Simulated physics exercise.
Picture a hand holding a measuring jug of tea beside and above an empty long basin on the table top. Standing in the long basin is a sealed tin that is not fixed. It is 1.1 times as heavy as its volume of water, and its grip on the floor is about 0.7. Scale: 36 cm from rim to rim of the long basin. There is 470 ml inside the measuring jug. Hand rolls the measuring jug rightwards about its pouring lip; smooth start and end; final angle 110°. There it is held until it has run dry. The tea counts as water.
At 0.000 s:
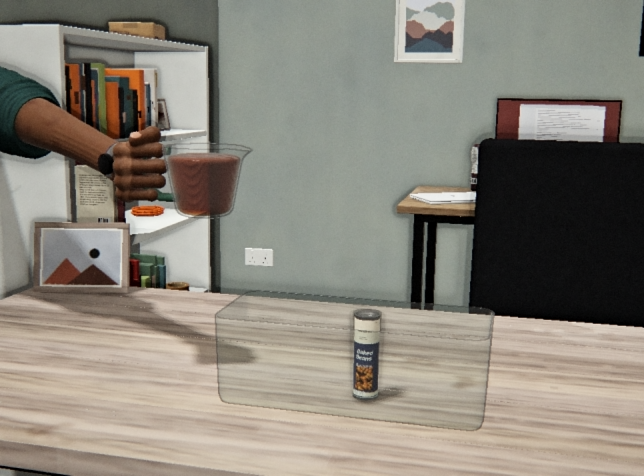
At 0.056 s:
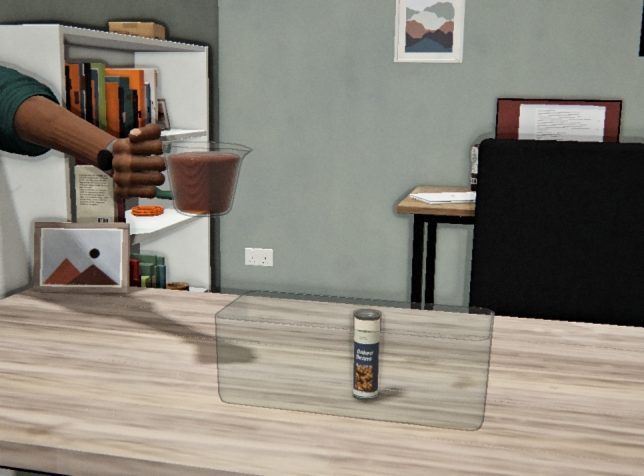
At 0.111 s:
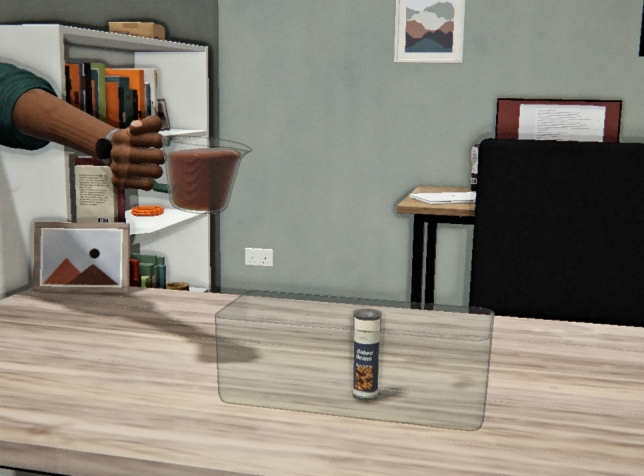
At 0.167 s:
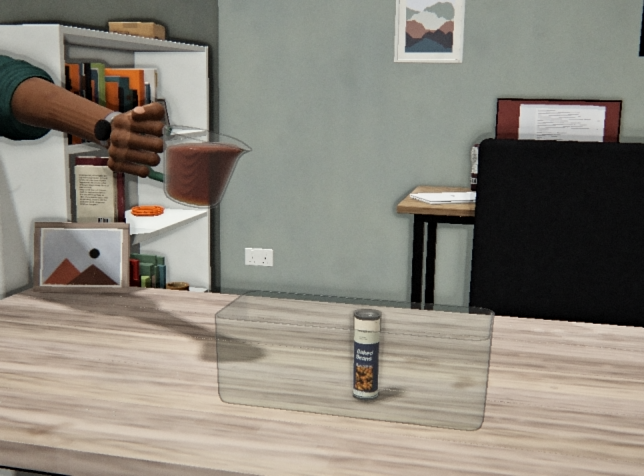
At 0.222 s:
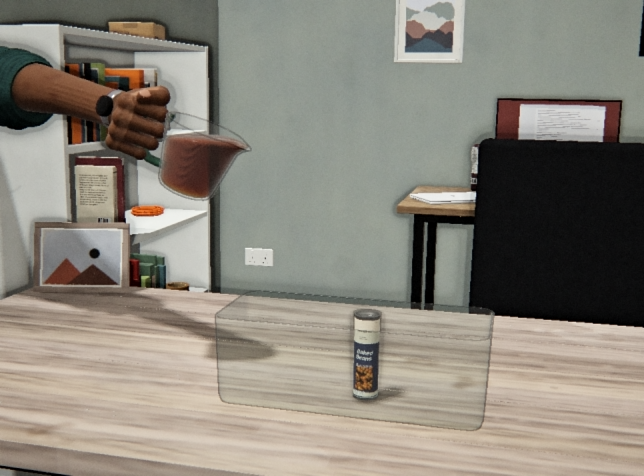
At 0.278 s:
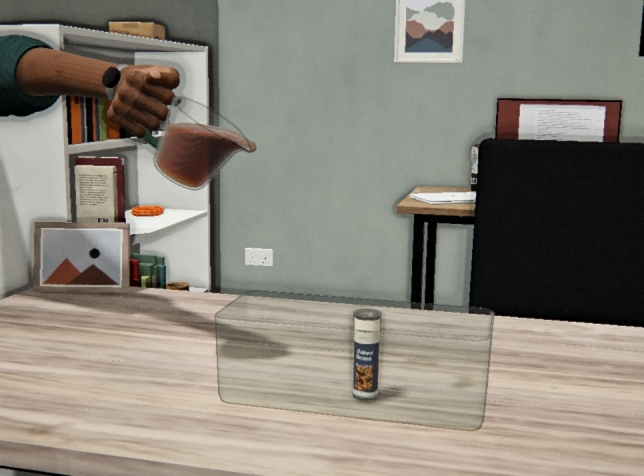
At a wooden table in a room with a bookshelf, a hand held a clear jug of brown tea above and left of a see-through basin near a small tin, then gradually tilted it rightwards.
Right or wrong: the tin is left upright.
Wrong.
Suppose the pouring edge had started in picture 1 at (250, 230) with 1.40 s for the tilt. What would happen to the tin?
Then it stays on its base.
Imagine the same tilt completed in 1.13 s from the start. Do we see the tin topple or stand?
Outcome - the tin remains standing.
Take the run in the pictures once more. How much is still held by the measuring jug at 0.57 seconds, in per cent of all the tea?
Close to 44 in a hundred.
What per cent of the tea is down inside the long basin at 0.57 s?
7 %, give or take.
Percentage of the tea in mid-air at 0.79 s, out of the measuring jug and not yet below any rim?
About 32 % of the total.
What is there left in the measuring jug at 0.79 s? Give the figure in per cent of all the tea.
Around 2 in a hundred.
Then, 0.57 s in, the tilt is 94° and 43 per cent is still to pour; the tin stands where it began.
Then, 0.79 s in, the tilt is 110° and 2 per cent is still to pour; the tin stands 2 cm from where it began.
Then, 1.01 s in, the tilt is 110° and 0 per cent is still to pour; the tin leans 39°.
Then, 1.26 s in, the tilt is 110° and 0 per cent is still to pour; the tin lies on its side.
Finally, the tin lies on its side.
